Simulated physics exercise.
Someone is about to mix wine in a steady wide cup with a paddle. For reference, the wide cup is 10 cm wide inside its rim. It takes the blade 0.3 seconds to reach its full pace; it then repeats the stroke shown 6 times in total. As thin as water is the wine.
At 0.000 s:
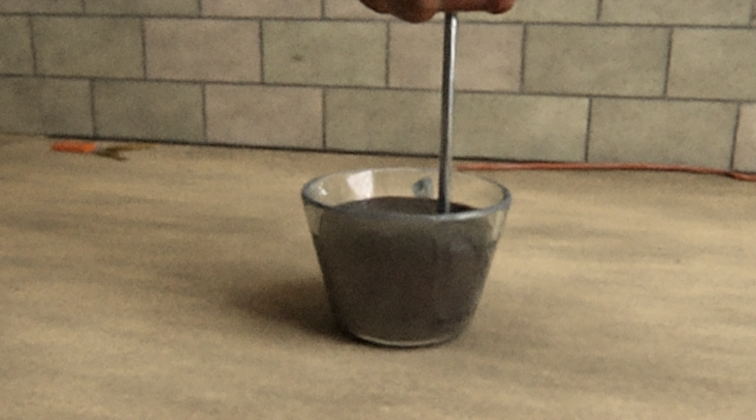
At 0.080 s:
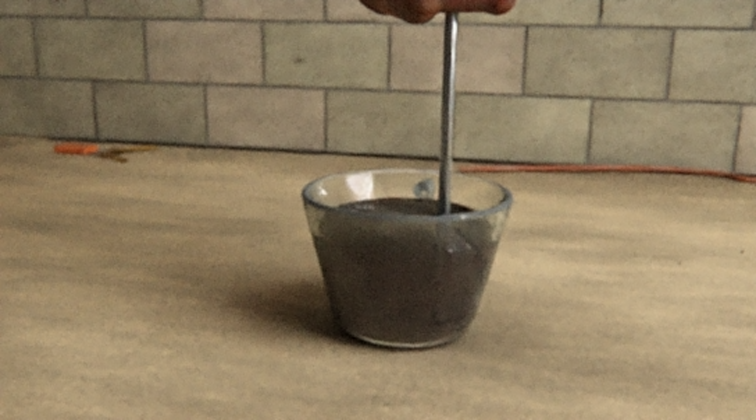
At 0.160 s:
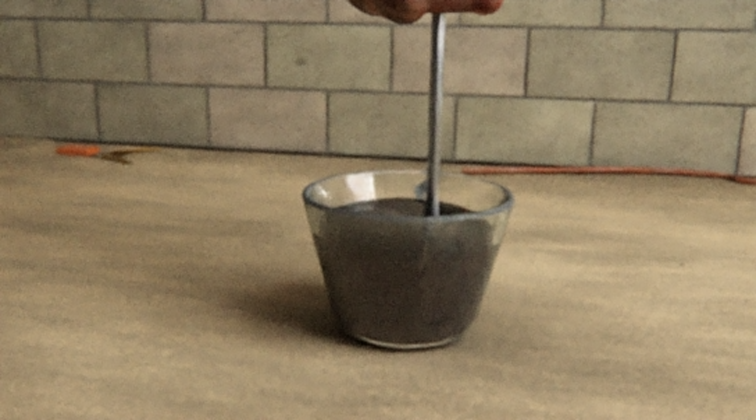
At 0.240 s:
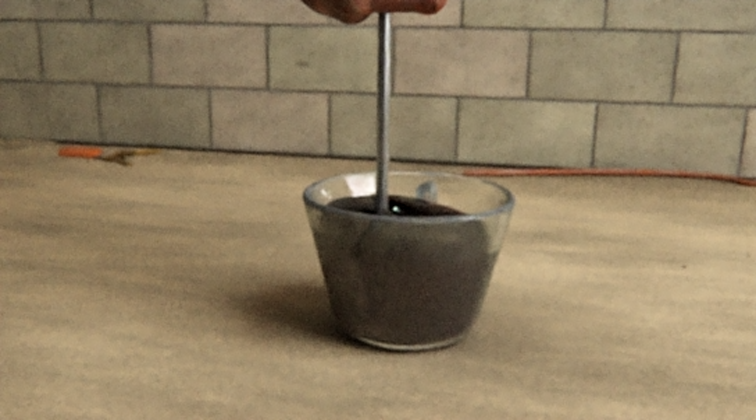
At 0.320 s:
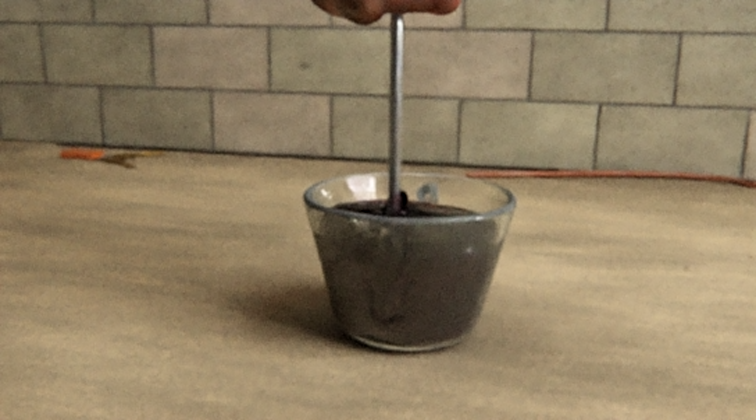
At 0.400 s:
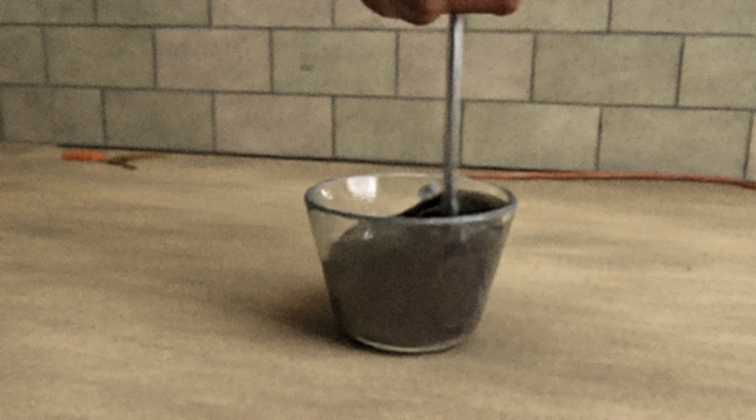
Hand-held rod stirring dark liquid in a wide glass cup, moving left, then back right as the surface slopes up rightward.
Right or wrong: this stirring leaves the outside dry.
Wrong.
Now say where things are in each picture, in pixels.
In the first picture, the stem is at (449, 60); surface from (319, 211) to (497, 224); the rim runs from (308, 188) to (509, 201).
In the second picture, the stem is at (450, 61); surface from (318, 213) to (497, 226).
In the third picture, the stem is at (437, 61); surface from (320, 213) to (499, 230).
In the fourth picture, the stem is at (384, 61); surface from (319, 205) to (496, 235).
In the fifth picture, the stem is at (396, 62); surface from (320, 210) to (503, 224).
In the sixth picture, the stem is at (454, 63); surface from (328, 236) to (509, 203).
Then, 0.76 s in, 4 ml is over the rim.
Then, 1.12 s in, 4 ml is over the rim.
Then, 1.48 s in, 5 ml is over the rim.
Then, 1.84 s in, 5 ml is over the rim.
Finally, 5 ml is over the rim.
